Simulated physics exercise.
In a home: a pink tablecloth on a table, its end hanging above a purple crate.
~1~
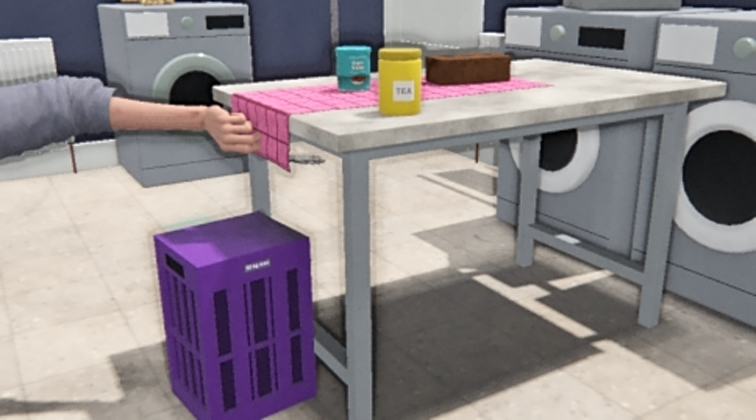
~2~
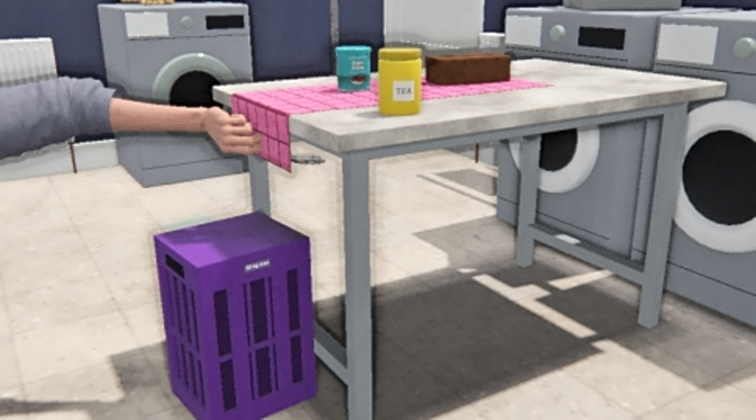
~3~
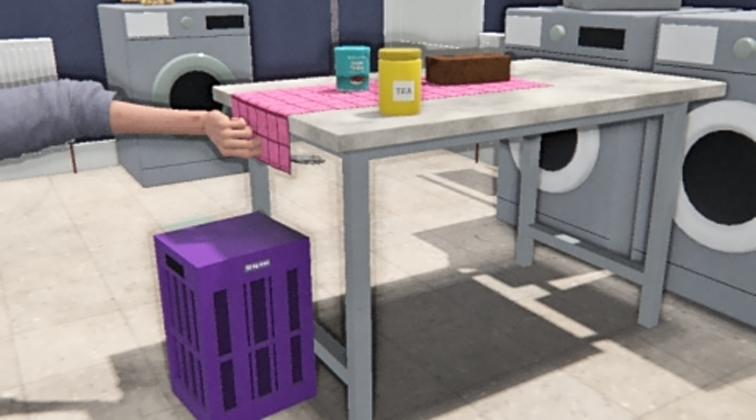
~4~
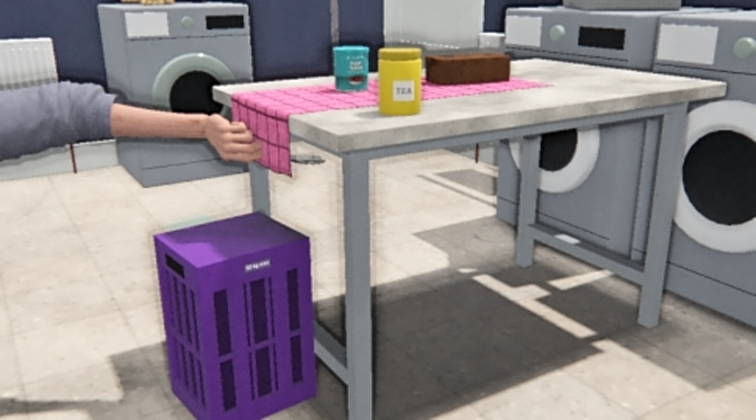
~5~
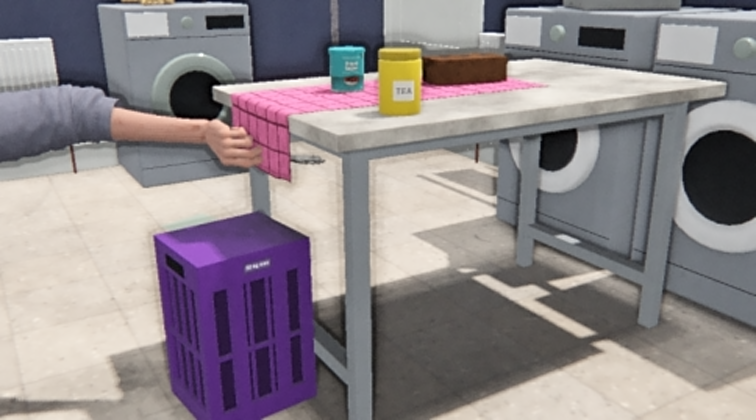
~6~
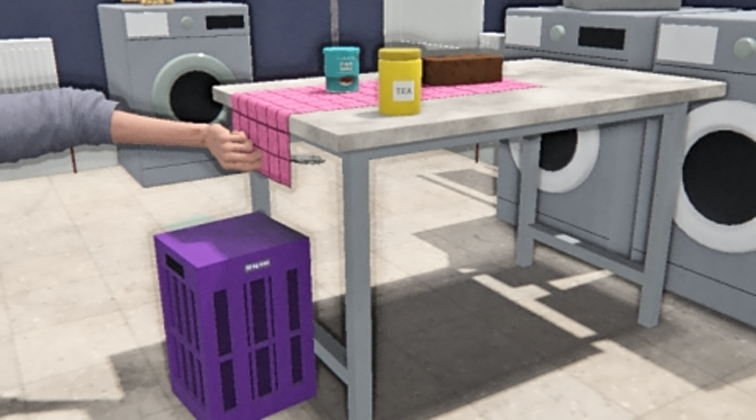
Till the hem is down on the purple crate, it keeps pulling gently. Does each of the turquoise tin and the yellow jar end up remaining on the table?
The turquoise tin - yes, the yellow jar - yes.
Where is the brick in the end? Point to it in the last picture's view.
Middle at (415, 74).
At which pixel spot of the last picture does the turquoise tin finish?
You'll find its middle at pixel (289, 74).
Then, 0.32 s on from there, hem going down; tin moved a little; jar in place.
Then, 0.70 s on from there, hem on the crate; tin carried along near (303, 73); jar in place.
In the end, hem on the crate; tin carried along near (289, 74); jar in place. The turquoise tin remains up there and the yellow jar keeps clear of the edge.
